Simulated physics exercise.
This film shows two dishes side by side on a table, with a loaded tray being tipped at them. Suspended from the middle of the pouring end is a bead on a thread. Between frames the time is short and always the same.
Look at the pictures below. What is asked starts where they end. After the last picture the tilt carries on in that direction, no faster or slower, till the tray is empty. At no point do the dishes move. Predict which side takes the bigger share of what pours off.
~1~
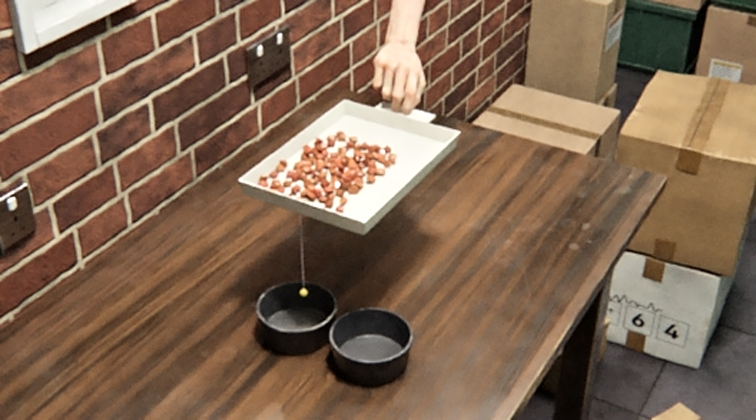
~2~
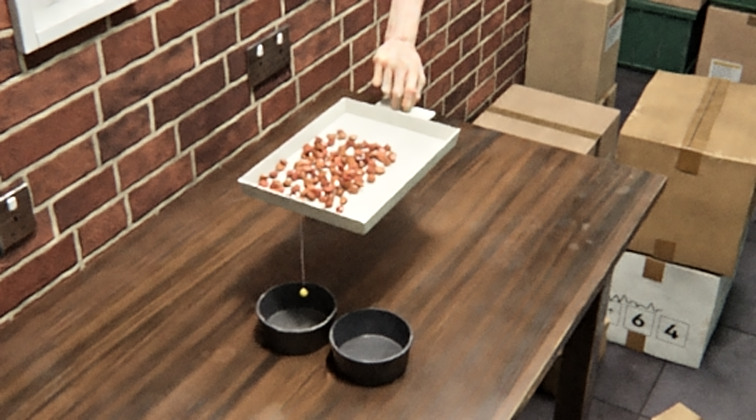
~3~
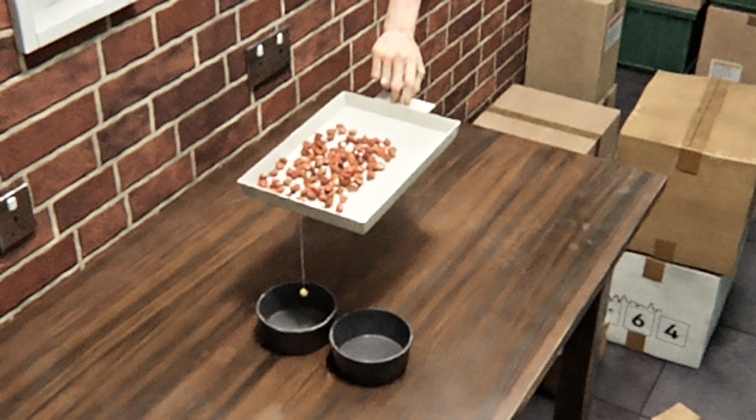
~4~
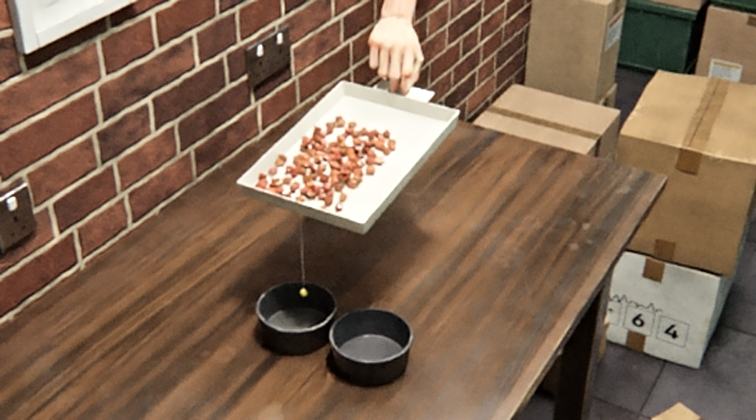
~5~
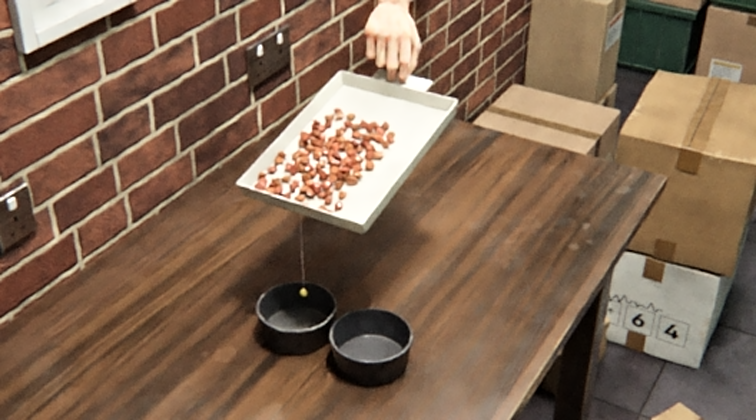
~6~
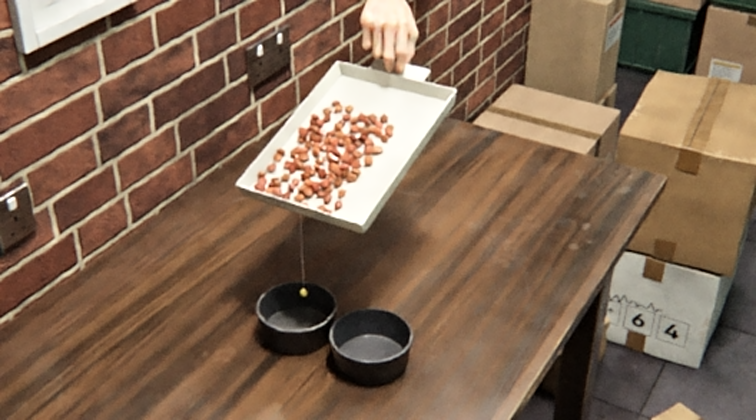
The fuller one at the end is the dish on the left, no doubt.
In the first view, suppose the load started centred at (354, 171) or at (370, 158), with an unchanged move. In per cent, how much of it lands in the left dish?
Around 20 in a hundred the first time, around 30 in a hundred the second.
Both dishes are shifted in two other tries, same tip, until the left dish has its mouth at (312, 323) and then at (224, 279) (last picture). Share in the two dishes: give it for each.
First case around 30 %, second case around 40 %.
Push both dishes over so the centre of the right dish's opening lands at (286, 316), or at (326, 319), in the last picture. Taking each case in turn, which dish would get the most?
With the dishes at the first place it's the right-side dish, and at the second it's the left-side dish.
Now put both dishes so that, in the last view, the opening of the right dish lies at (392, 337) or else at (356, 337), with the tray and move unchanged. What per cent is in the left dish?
The first try yields 10% and the second yields 50%.
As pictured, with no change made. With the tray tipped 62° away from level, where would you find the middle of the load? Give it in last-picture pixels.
Somewhere about pixel (291, 188).
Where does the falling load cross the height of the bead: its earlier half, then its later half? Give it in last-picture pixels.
At (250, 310) for the first part, then at (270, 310) for the others.
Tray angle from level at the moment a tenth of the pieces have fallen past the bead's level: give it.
Angle reached: About 80°.
Soon after the last picture, tray tipped steeply; nearly all on the tray; a stray few in the air.
A little later, tray tipped past a quarter turn; about a third on the tray; a stray few in the right dish; a small part in the left dish; about a third outside both; about a quarter in the air.
Later still, tray tipped past a quarter turn; a stray few in the right dish; about a quarter in the left dish; most outside both.
At rest, tray tipped past a quarter turn; a stray few in the right dish; about a quarter in the left dish; most outside both.
